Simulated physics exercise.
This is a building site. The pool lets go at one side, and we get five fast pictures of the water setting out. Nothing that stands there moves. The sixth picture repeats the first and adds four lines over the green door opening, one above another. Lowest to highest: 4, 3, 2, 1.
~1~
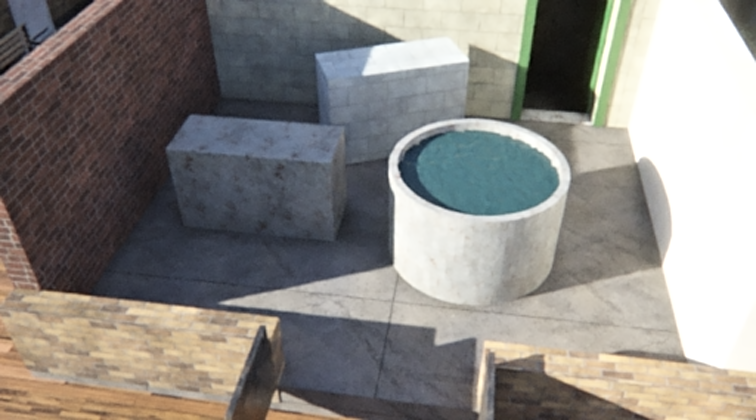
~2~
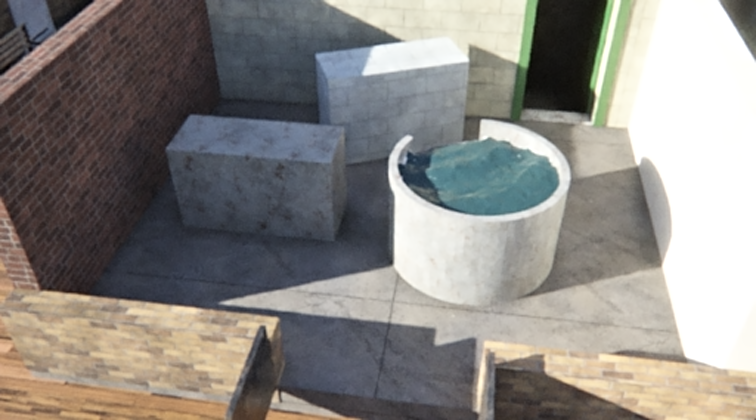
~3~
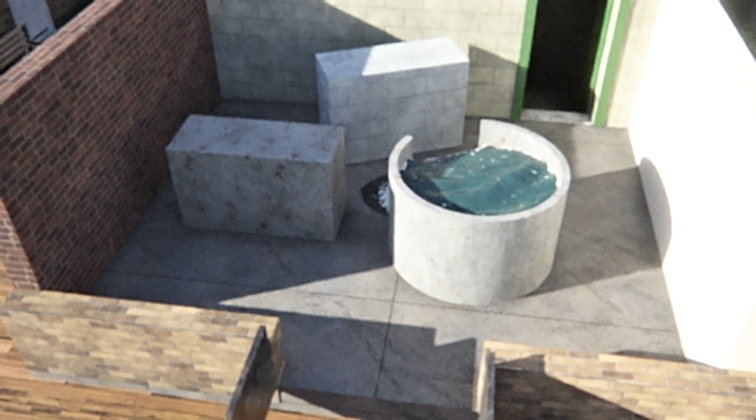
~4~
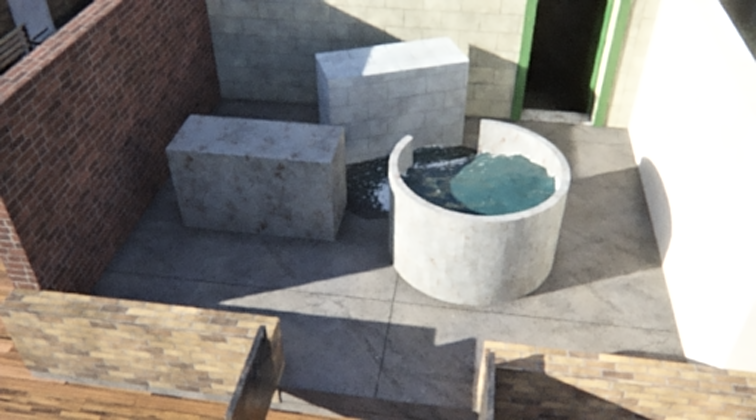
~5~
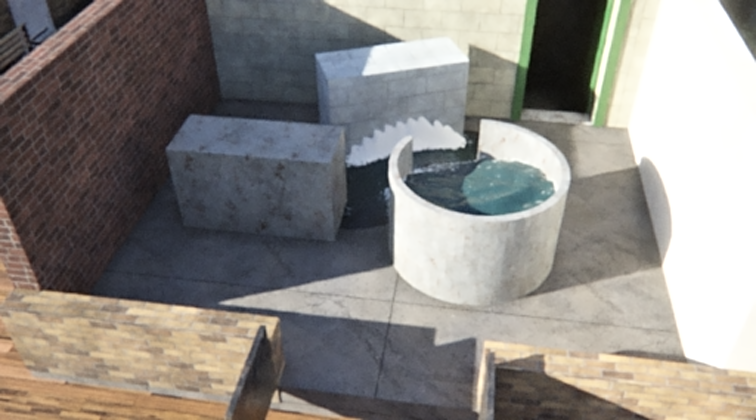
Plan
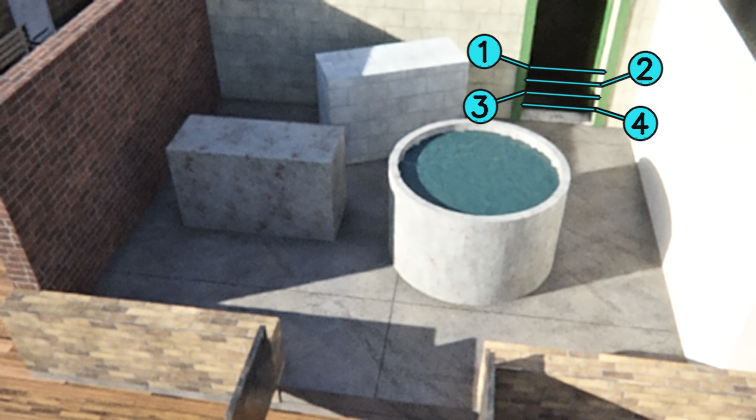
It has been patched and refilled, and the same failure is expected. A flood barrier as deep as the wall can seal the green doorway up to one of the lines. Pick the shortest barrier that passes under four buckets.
Use mark 4.
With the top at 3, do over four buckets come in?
No, that is safe.
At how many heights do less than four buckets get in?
All of them.
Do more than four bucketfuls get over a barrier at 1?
No, not at all.
On the marked copy, 1 at (566, 69); 2 at (563, 82); 3 at (561, 94); 4 at (559, 107); from the bottom up 4, 3, 2, 1.
Choosing 1, nothing gets over.
Choosing 2, nothing gets over.
Choosing 3, nothing gets over.
Choosing 4, a splash gets over, under a bucket.
